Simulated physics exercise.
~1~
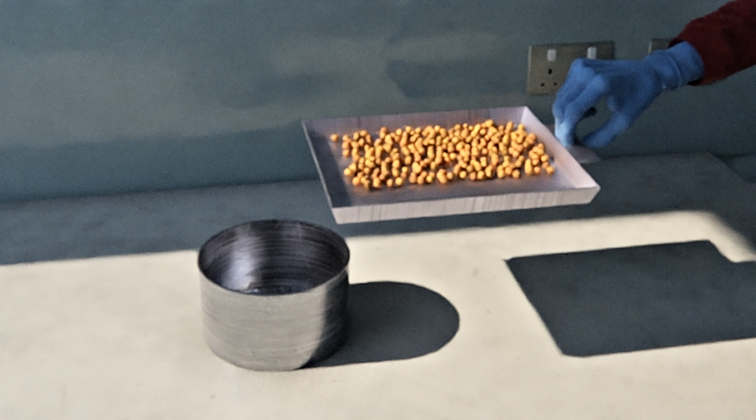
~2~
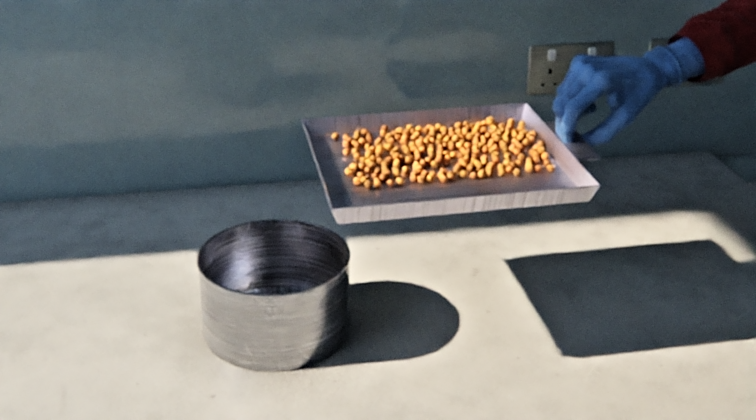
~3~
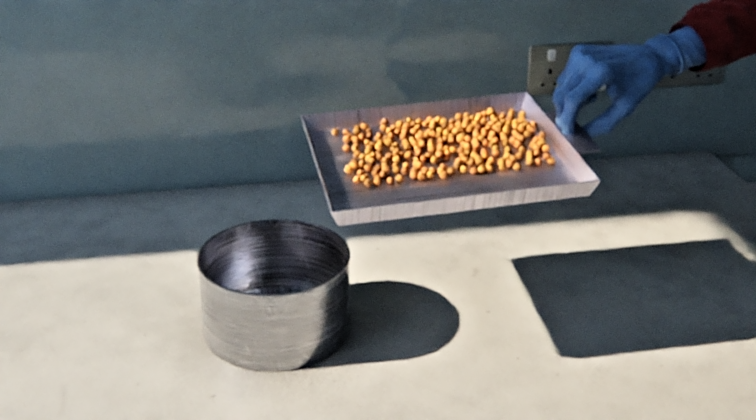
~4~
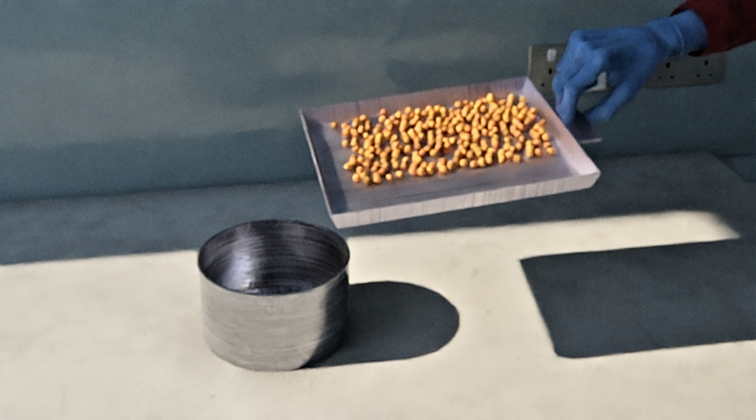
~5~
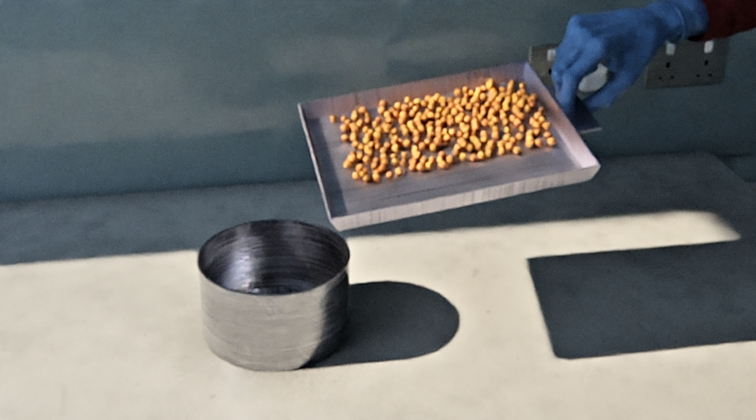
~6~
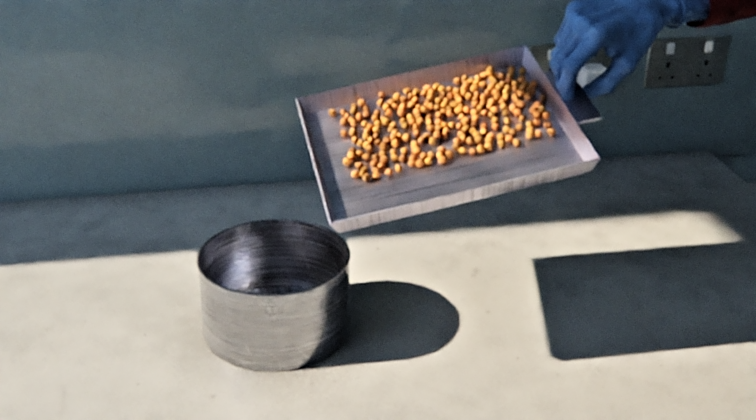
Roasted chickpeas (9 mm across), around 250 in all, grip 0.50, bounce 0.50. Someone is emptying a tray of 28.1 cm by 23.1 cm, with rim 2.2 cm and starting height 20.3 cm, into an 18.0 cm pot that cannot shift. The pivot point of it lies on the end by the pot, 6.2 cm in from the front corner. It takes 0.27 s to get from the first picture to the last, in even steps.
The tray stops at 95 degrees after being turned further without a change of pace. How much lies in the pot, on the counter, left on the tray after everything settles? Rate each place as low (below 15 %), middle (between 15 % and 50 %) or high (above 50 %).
Ratings: Pot low; counter high; tray low.
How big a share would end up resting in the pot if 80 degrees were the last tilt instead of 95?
I'd say close to 0 percent.
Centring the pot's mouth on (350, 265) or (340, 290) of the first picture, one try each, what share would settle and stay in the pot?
Near 40 and 100 percent, one try each.
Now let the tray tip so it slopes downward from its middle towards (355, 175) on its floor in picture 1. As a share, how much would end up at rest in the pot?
I'd say close to 75 %.
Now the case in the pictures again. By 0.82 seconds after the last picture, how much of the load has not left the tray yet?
Close to 50 in a hundred parts of the load.
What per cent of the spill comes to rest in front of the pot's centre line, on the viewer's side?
Some 100 per cent.
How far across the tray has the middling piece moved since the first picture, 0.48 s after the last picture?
Displacement on the tray: About 16 cm.
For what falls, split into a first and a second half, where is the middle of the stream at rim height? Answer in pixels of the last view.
I'd mark about (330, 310) for the first half, then (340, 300) for the second.
Then, 0.48 s after the last picture, tilt 53 degrees; the tray holds 100 %, the pot 0 %.
Then, 0.82 s after the last picture, tilt 79 degrees; the tray holds 50 %, the pot 0 %.
Then, 1.23 s after the last picture, tilt 95 degrees; the tray holds 0 %, the pot 0 %.
In the end, pot 0 %, counter 100 %, tray 0 %.
